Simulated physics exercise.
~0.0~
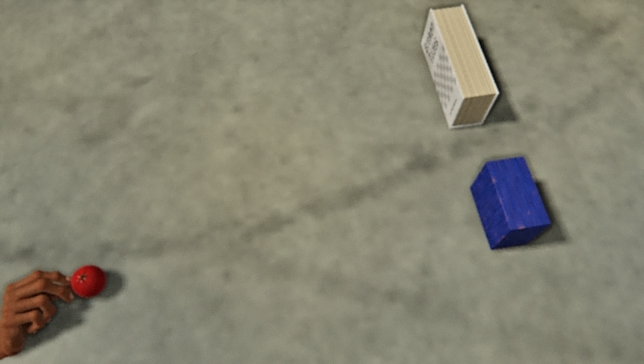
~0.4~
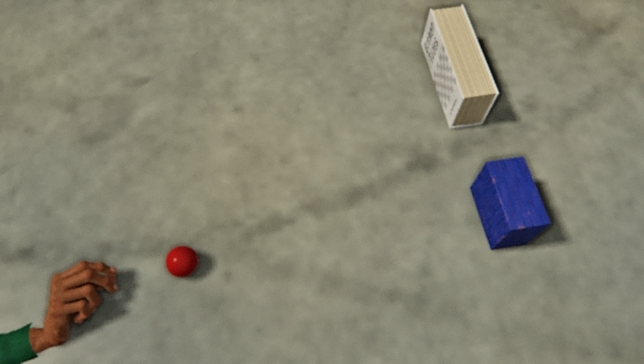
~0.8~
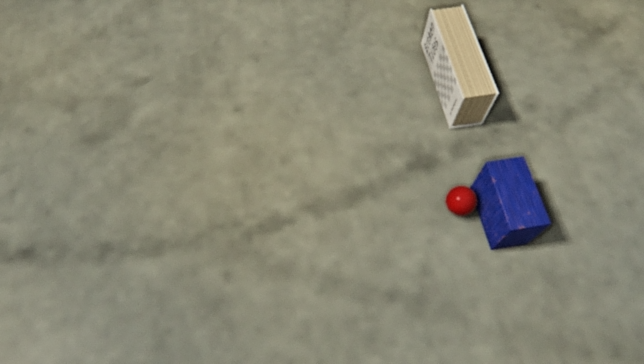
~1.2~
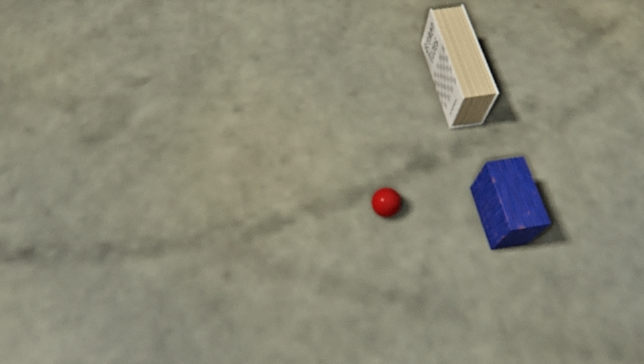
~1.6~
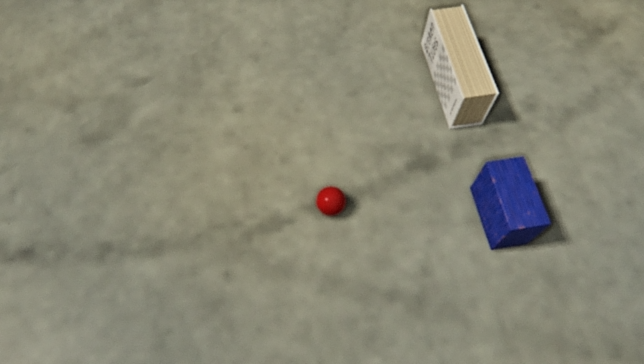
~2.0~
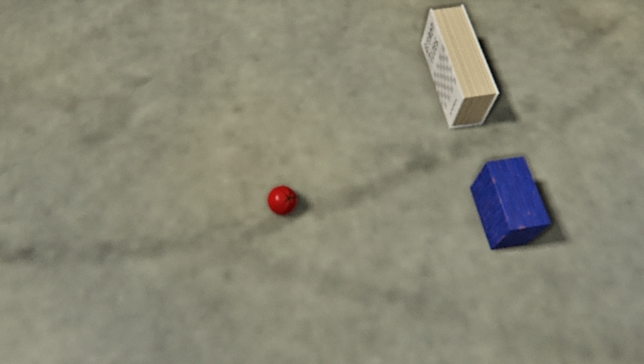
A red tomato rolls right from a hand, hits the blue block and bounces back left.
